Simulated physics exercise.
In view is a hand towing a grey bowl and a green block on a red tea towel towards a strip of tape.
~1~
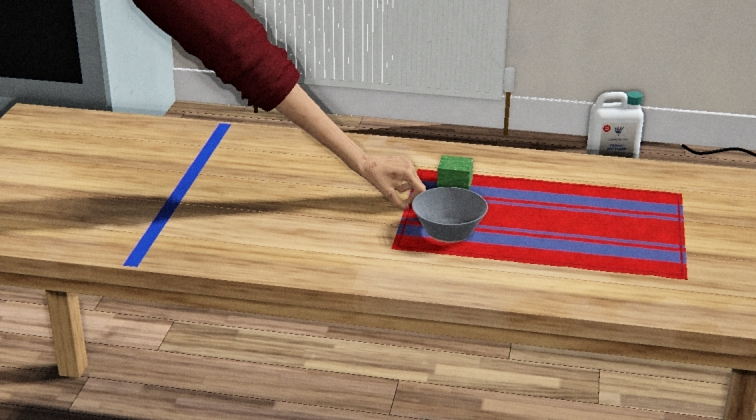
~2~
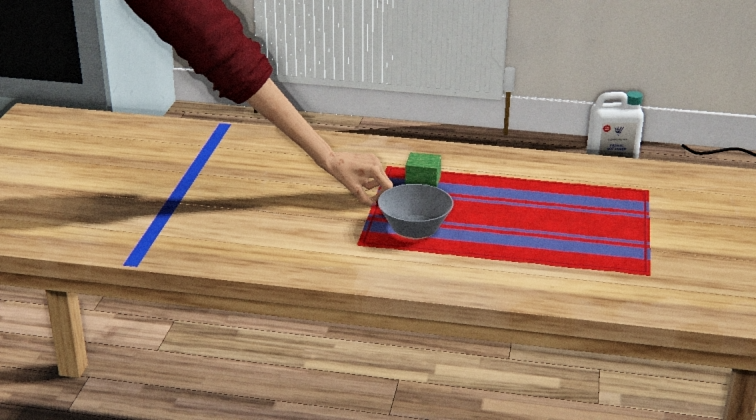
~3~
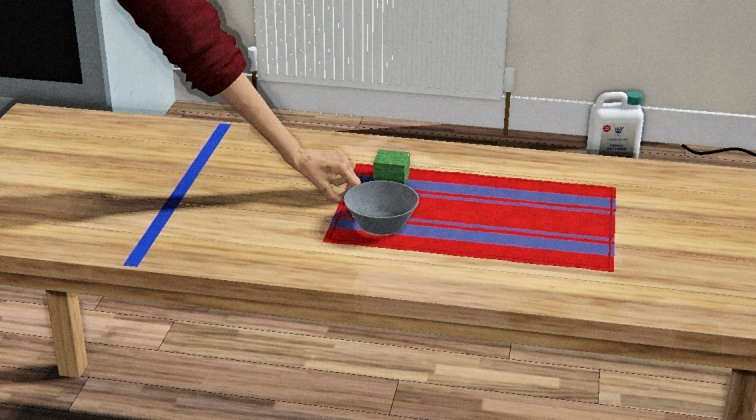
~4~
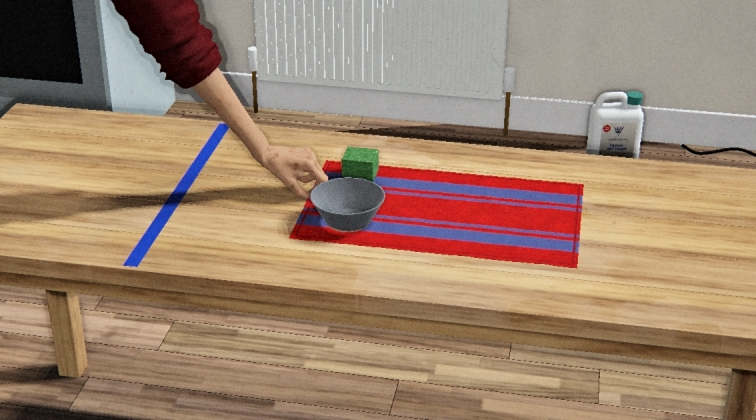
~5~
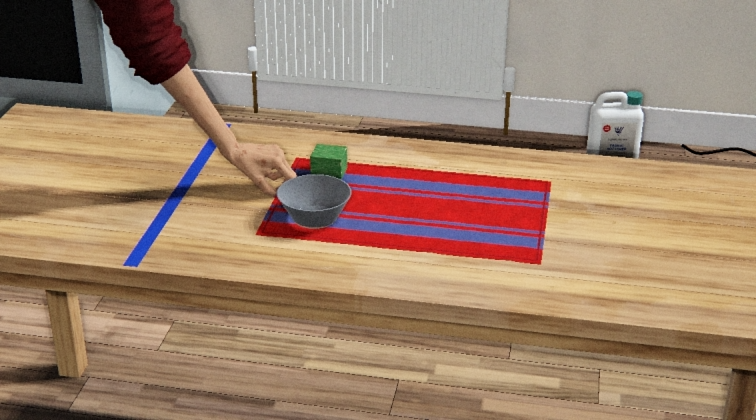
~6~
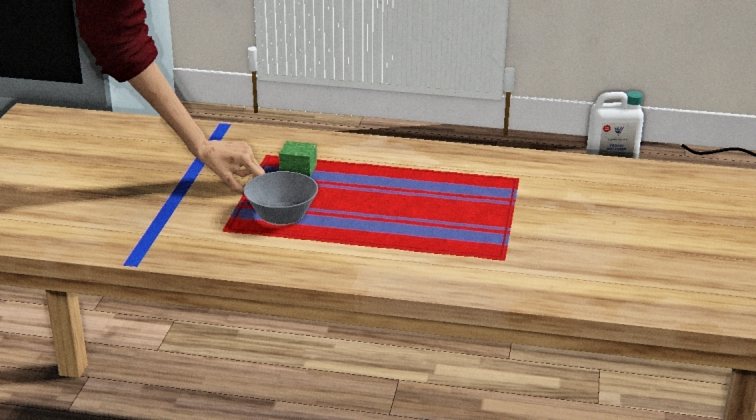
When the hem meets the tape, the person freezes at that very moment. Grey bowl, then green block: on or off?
Grey bowl: Off; green block: Off.
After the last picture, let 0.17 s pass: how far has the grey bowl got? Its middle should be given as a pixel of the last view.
By then it is at (179, 192).
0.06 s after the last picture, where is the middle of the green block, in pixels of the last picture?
Approx. position: (261, 156).
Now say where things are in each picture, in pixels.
In the first frame, tea towel end (392, 249); grey bowl (450, 205); green block (456, 163); tape (139, 251).
In the second frame, tea towel end (357, 246), far hem (650, 276); green block (423, 160).
In the third frame, tea towel end (323, 242); grey bowl (382, 199).
In the fourth frame, tea towel end (289, 239), far hem (577, 268); green block (360, 154).
In the fifth frame, tea towel end (255, 235); grey bowl (314, 192).
In the sixth frame, tea towel end (223, 232), far hem (505, 261); grey bowl (281, 189); green block (298, 148); tape (139, 251).
Then, 0.06 s after the last picture, hem short of the tape; grey bowl on the cloth near (243, 198); green block on the cloth near (261, 156).
Then, 0.17 s after the last picture, hem at the tape; grey bowl on the cloth near (179, 192); green block ahead of the hem near (202, 150).
At rest, hem at the tape; grey bowl ahead of the hem near (108, 186); green block ahead of the hem near (117, 143). The grey bowl slides clear of the cloth and the green block leaves the cloth.
